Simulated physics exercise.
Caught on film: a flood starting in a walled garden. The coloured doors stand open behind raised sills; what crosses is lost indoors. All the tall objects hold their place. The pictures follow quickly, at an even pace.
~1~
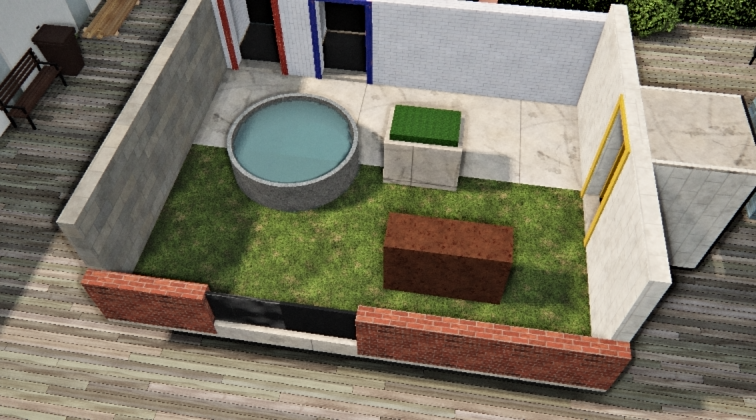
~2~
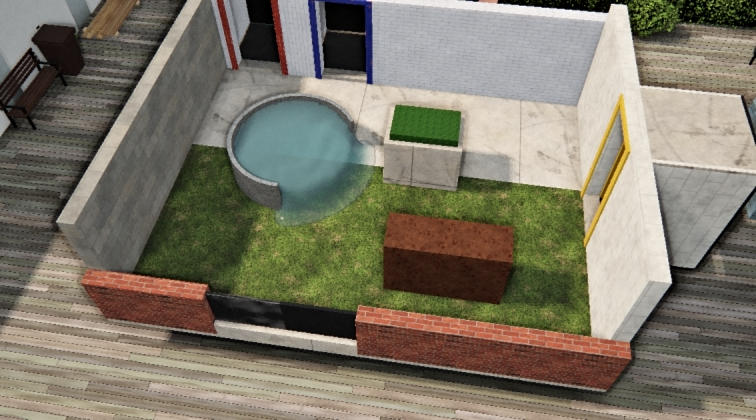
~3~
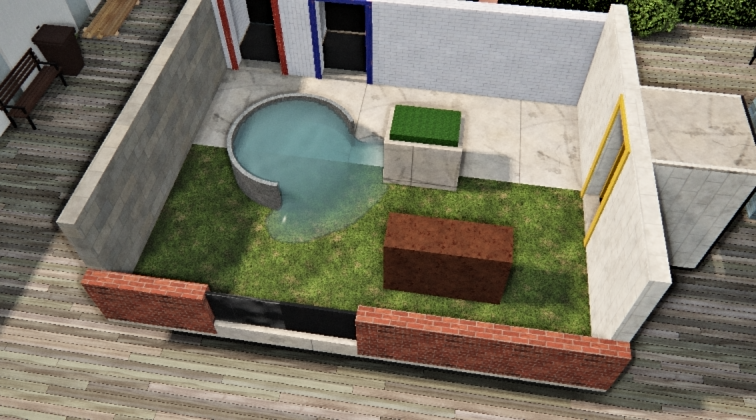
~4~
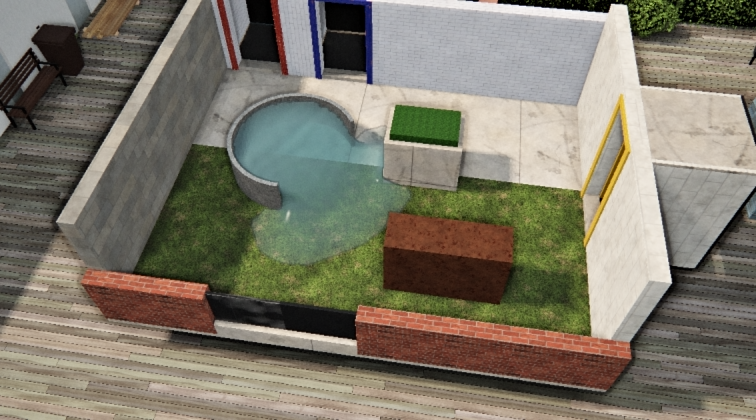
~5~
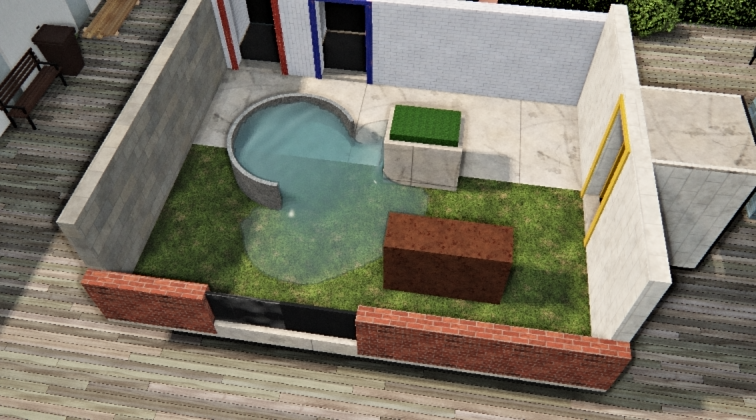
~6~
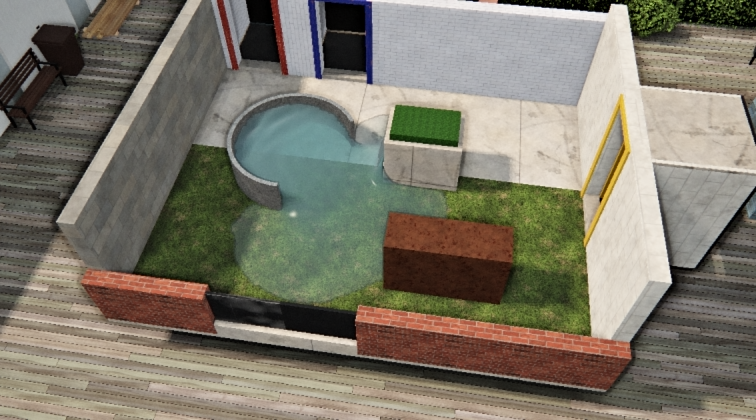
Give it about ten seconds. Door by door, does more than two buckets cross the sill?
The blue door stays under that; the yellow door stays under that; the red door stays under that.
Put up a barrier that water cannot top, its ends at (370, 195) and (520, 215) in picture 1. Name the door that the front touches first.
That is the blue one.
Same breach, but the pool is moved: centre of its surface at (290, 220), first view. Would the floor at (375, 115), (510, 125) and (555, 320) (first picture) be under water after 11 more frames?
In turn: Dry, dry, awash.
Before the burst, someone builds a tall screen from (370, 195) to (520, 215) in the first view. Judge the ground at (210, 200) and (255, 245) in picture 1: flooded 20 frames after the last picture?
One after the other: Dry, covered.
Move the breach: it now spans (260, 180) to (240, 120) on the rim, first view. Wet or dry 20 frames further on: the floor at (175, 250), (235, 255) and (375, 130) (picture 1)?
One after the other: Covered, wet, not flooded.
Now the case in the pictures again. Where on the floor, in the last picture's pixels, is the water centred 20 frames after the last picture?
Roughly at (394, 217).
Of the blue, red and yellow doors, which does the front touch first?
The door marked blue.
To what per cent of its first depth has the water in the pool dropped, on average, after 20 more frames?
I make it 16 per cent.
A moment on, water covers 35 % of the floor; the blue door not reached, the yellow door not reached, the red door not reached.
Next, water covers 45 % of the floor; the blue door wet at the sill, nothing in, the yellow door not reached, the red door not reached.
Then, water covers 75 % of the floor; the blue door wet at the sill, nothing in, the yellow door wet at the sill, nothing in, the red door wet at the sill, nothing in.
Later, water covers 95 % of the floor; the blue door wet at the sill, nothing in, the yellow door under two buckets in, the red door wet at the sill, nothing in.
In the end, water covers 95 % of the floor; the blue door wet at the sill, nothing in, the yellow door under two buckets in, the red door wet at the sill, nothing in.
